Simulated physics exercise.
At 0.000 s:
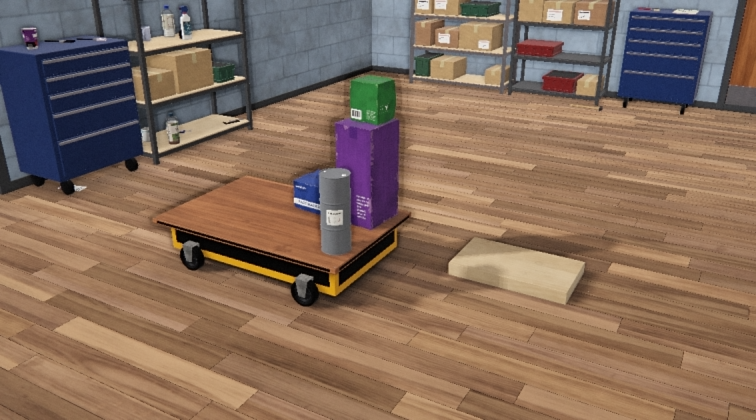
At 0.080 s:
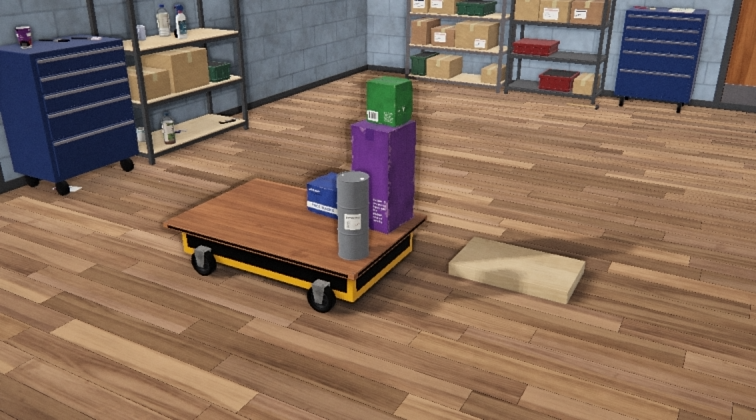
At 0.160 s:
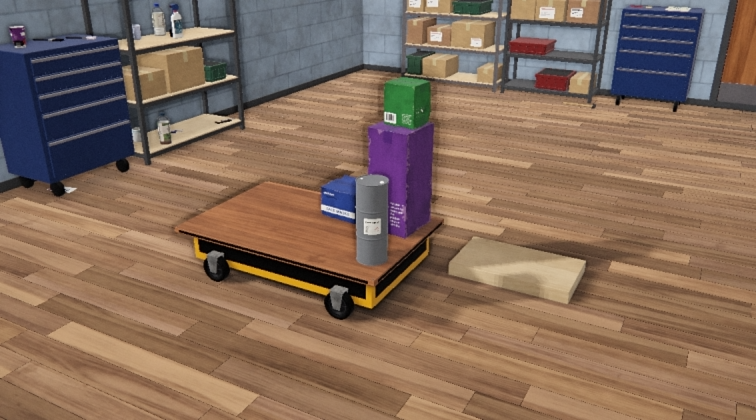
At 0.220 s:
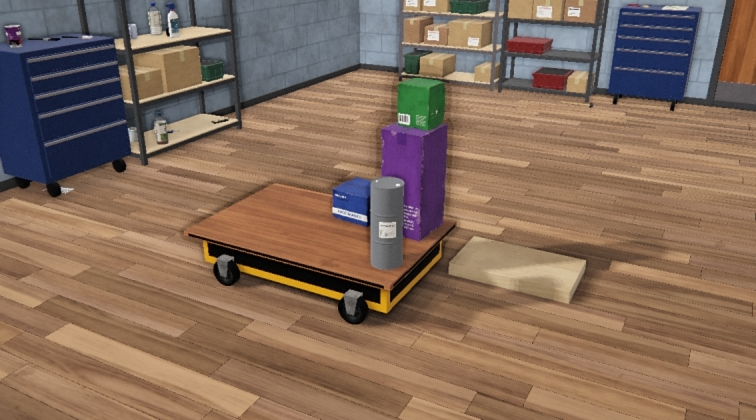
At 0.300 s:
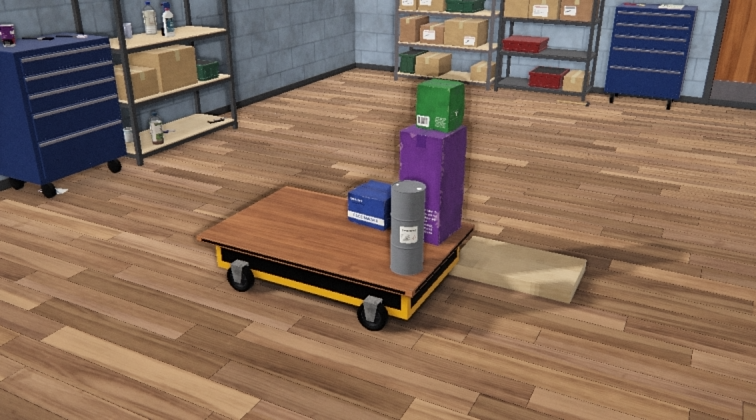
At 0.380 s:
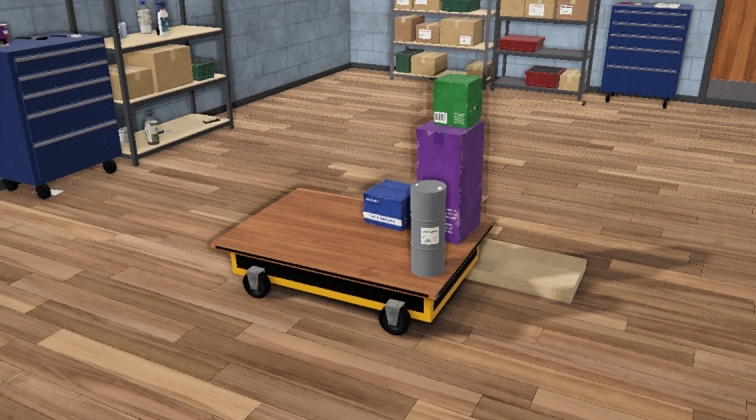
A wheeled wooden platform carrying two boxes, a purple box and a grey canister rolls right.
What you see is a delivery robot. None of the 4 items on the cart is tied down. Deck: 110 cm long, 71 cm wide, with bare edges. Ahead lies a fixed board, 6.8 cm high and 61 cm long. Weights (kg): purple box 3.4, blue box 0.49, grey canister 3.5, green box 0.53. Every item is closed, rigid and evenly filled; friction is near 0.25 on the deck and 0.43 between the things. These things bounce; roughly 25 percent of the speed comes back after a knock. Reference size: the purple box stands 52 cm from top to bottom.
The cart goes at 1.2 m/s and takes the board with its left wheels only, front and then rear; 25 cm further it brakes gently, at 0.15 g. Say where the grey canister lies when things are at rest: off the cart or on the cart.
At rest it lies off the cart.
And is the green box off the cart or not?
Green box: Goes out of bounds.
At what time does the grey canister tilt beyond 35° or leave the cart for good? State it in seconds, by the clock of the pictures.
Roughly at the 0.8 s mark.
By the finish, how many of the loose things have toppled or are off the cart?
3.
After 0.78 s, 94 cm covered; grey canister leaning 35° near (514, 255); green box leaning 36°; purple box leaning 33°.
After 1.28 s, 154 cm covered; grey canister and green box now off the cart; purple box on its side; blue box slid 6 cm.
After 1.78 s, 213 cm covered; purple box on its side; blue box slid 5 cm.
At rest (3.0 s), off the cart, grey canister and green box; tipped over on the cart, purple box; blue box in place, give or take 10 cm.
